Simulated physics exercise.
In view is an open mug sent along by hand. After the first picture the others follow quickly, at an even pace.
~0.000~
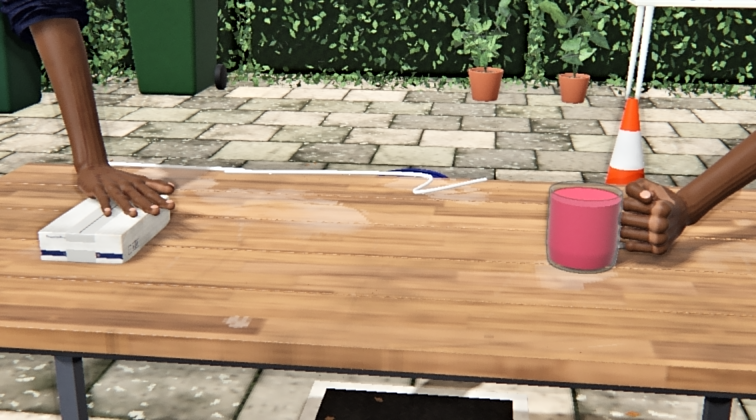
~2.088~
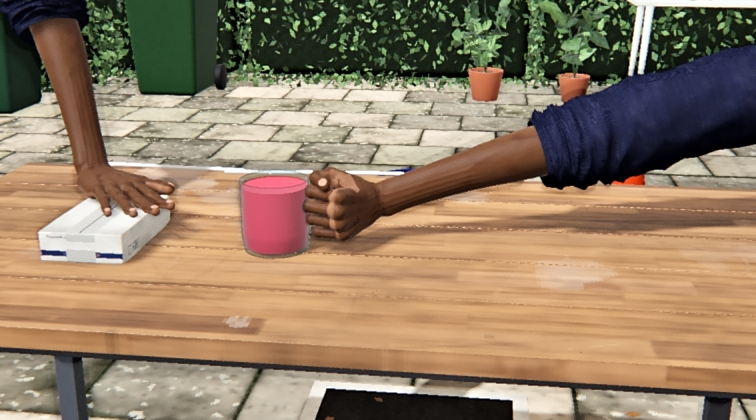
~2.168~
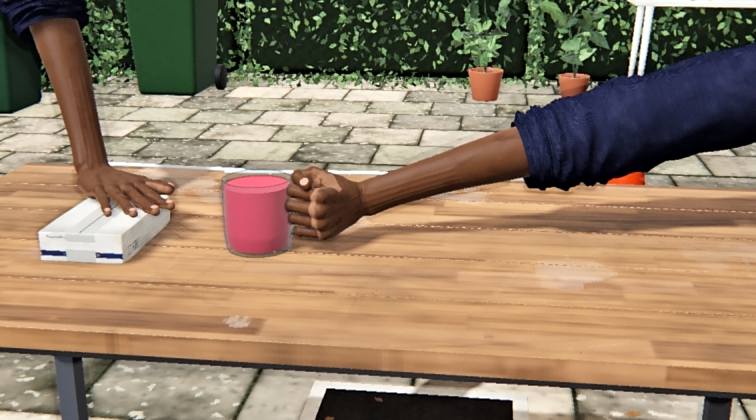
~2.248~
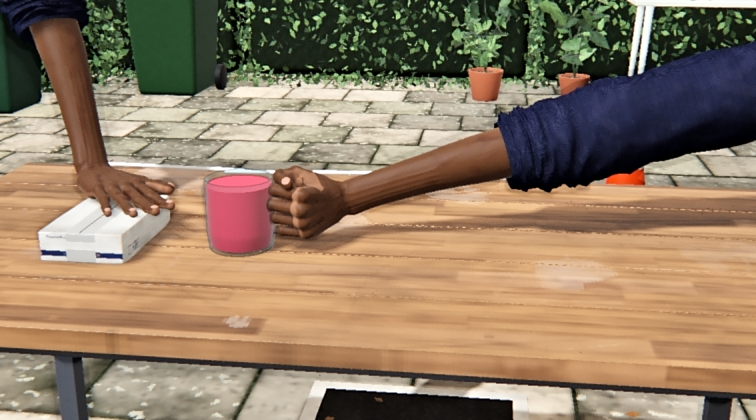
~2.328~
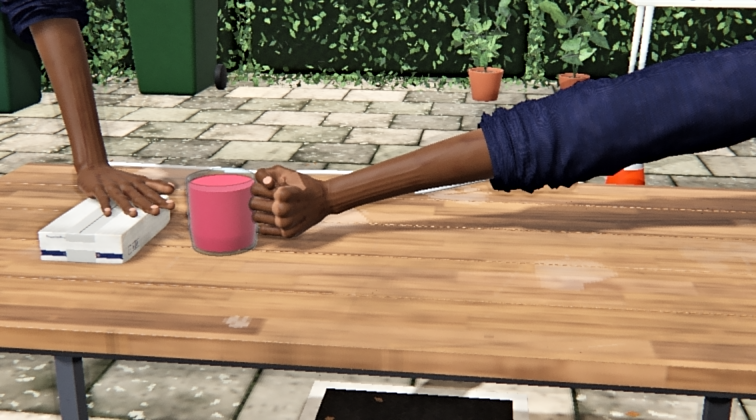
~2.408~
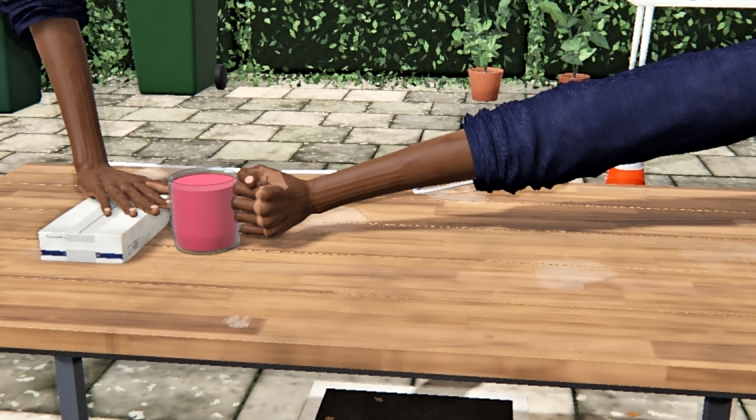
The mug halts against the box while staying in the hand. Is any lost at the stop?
The liquid sloshes out.
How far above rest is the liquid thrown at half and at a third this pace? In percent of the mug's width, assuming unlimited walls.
Roughly 15 and 10 percent.
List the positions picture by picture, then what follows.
In the first picture, at rest; mug (584, 224) nearly full; box (109, 226).
In the second picture, under way; mug nearly full, surface at (275, 186).
In the third picture, a step of some 15 px; mug (258, 210) nearly full.
In the fourth picture, a step of some 15 px; mug nearly full, surface at (239, 184).
In the fifth picture, a step of some 15 px; mug (223, 209) nearly full.
In the sixth picture, a step of some 15 px; mug nearly full, surface at (204, 183); box (109, 226).
After 2.5 s, the mug meets the box.
After 2.6 s, the squash surges up the wall; a puddle lies under it.
After 4.0 s, the mug stands at the box; a puddle lies under it.
